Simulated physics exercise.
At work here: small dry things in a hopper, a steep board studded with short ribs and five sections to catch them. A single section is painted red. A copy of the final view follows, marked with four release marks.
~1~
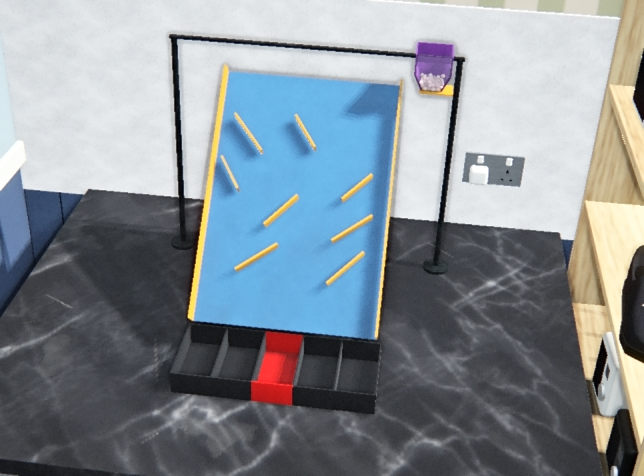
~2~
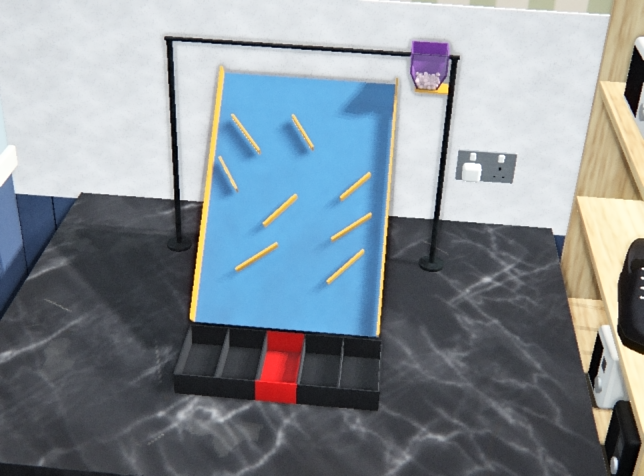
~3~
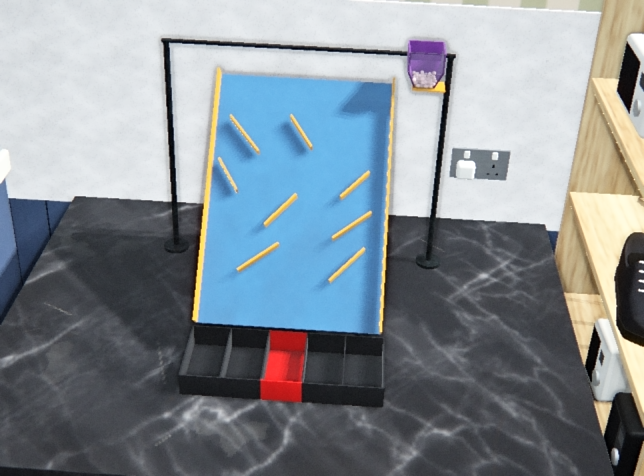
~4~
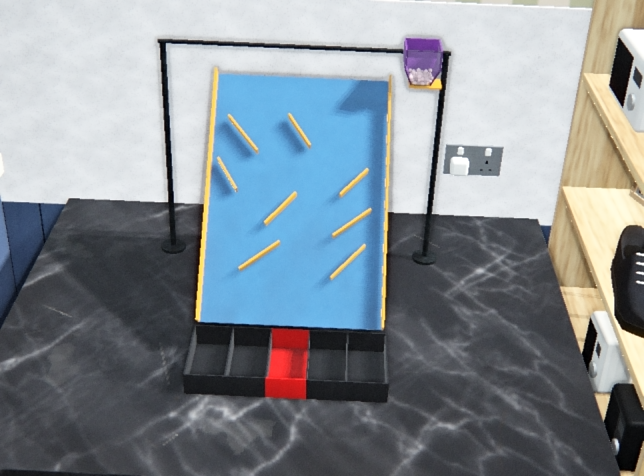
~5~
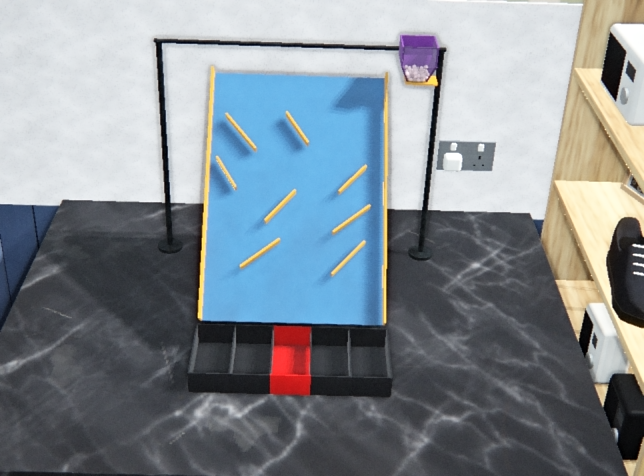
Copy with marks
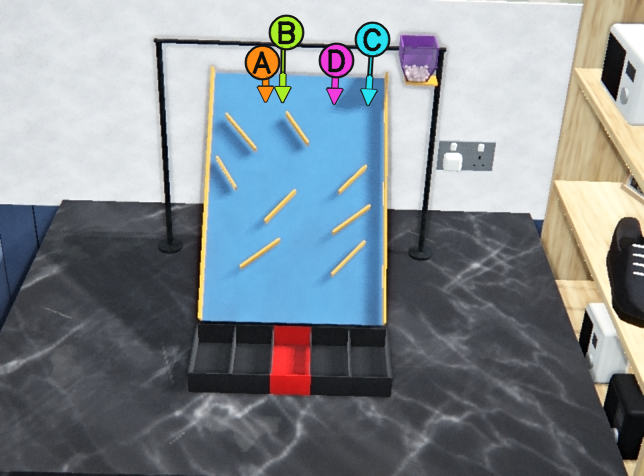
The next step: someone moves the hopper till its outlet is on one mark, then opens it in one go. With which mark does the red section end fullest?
Mark D.
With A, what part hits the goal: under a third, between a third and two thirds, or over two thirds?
It is under a third.
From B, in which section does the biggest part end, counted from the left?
The first from the left.
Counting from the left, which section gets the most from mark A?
The first.
On the marked copy, mark A meets the board at (265, 96); mark B meets the board at (282, 96); mark C meets the board at (368, 99); mark D meets the board at (334, 98).
With A, just a few in the red section, almost all in other sections, just a few outside the box.
With B, about a tenth in the red section, the larger part in other sections.
With C, roughly a quarter in the red section, roughly half in other sections, roughly a quarter outside the box.
With D, roughly half in the red section, roughly a quarter in other sections, roughly a quarter outside the box.
